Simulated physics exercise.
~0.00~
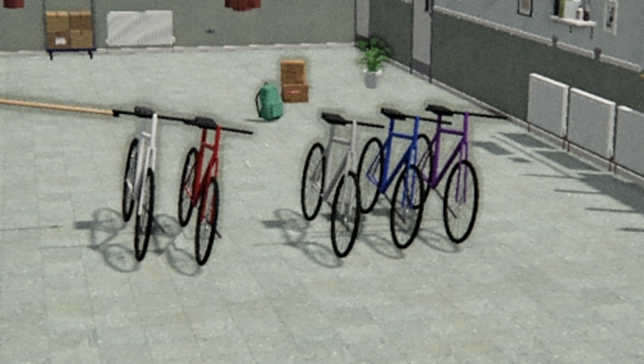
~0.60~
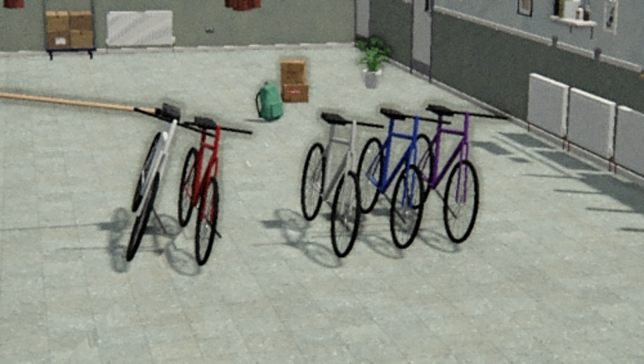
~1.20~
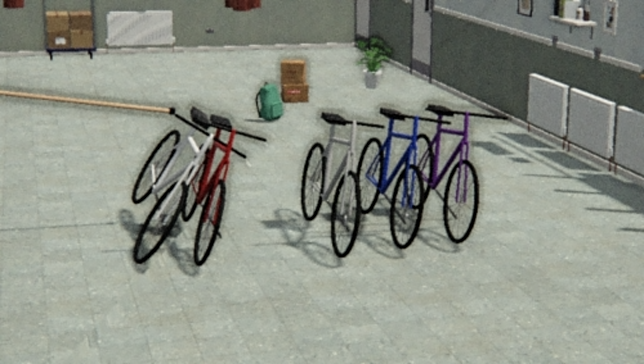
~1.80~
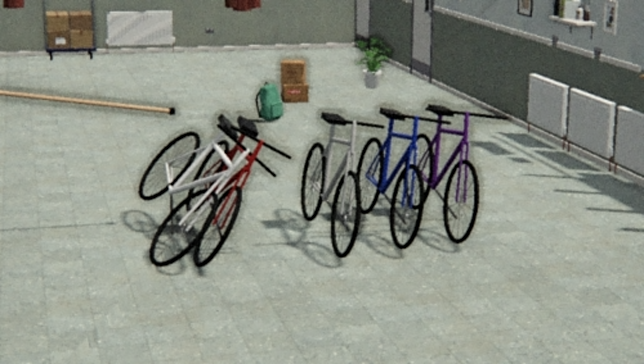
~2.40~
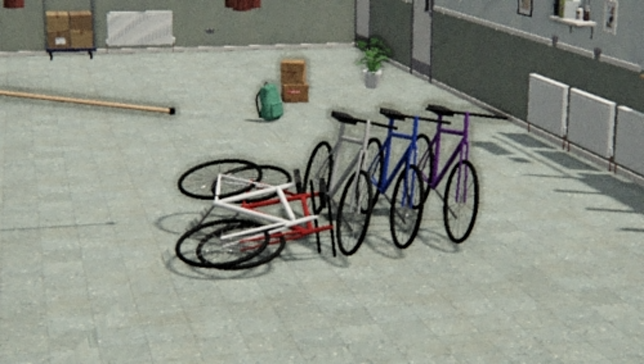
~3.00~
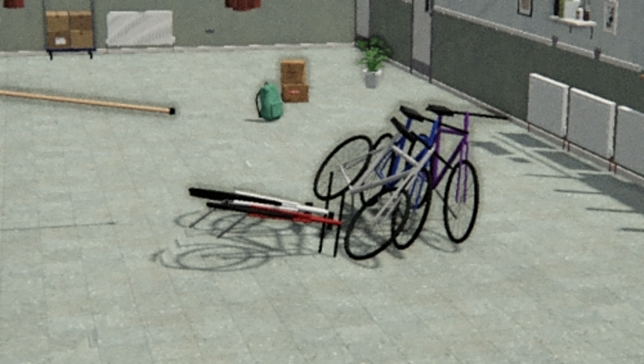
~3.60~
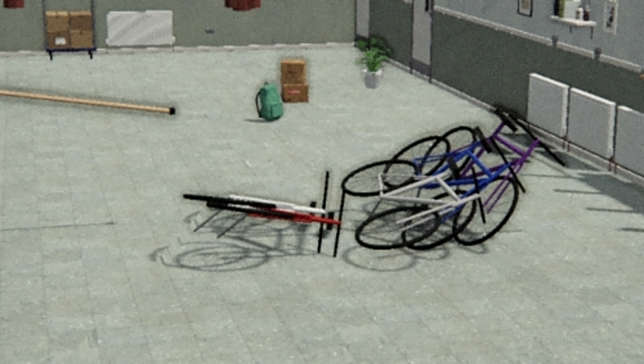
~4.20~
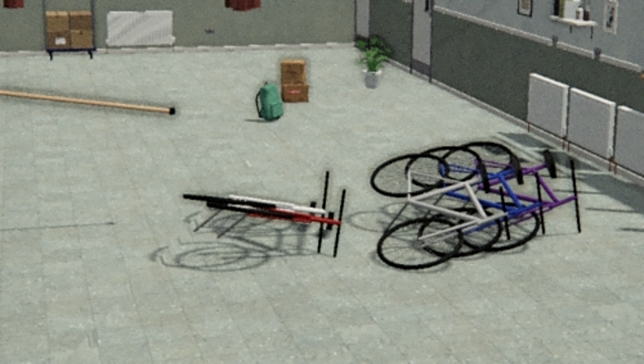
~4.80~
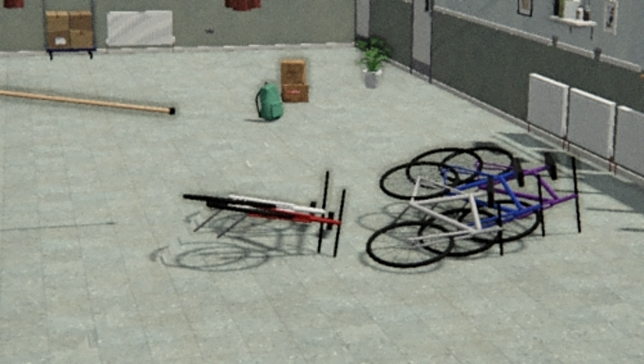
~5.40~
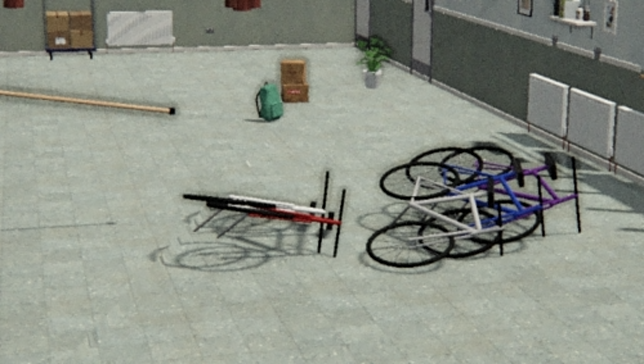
At first, five bicycles stand parked in a row on a pale tiled floor, with a gap between the left pair and the other three, while a long pole reaches in from the left. The pole pushes the white bicycle at the left end to the right, then stops as the bicycle tips against the red one. Both topple together into the grey bicycle across the gap. That one leans into the blue bicycle, and the purple one goes over too. In the end, all five lie toppled in two tangled heaps, motionless.
